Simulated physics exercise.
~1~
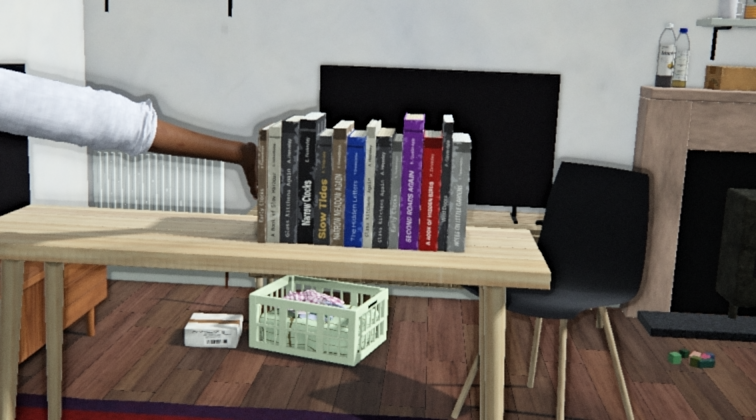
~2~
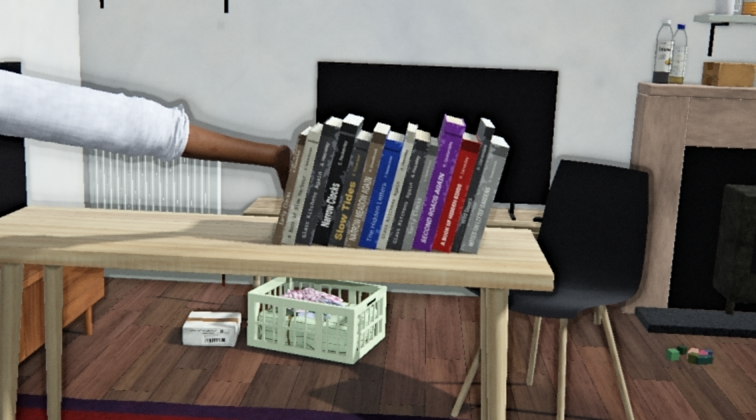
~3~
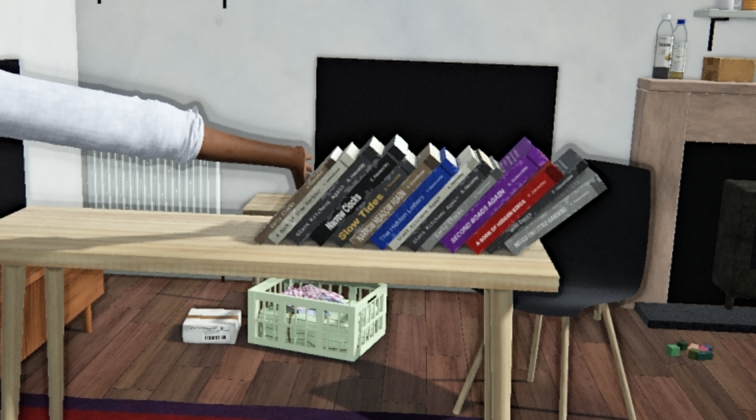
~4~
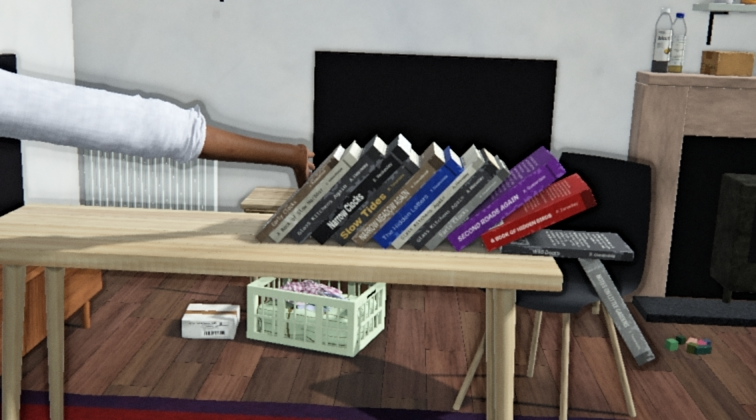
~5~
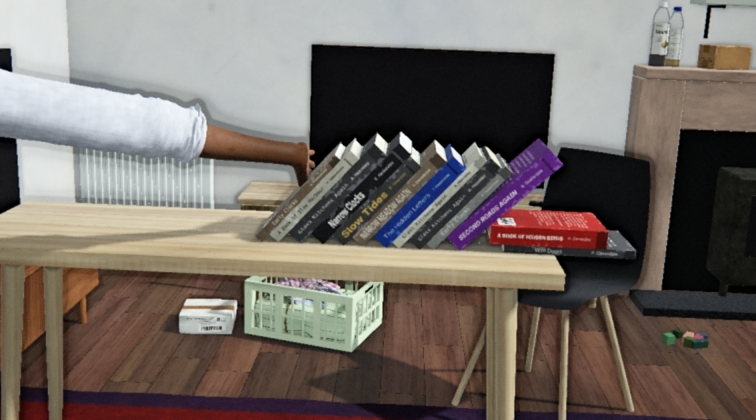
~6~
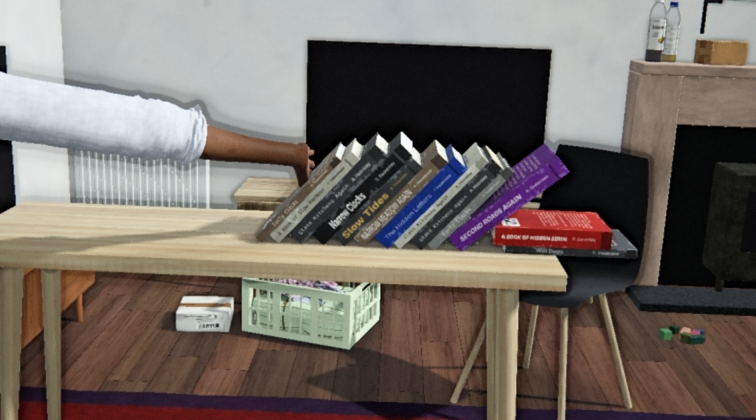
A hand pushes a row of upright books on a wooden table from the left, tipping them all rightward until the end book drops off the edge, while the red one settles flat over another and the purple one stays leaning on the table with the rest.
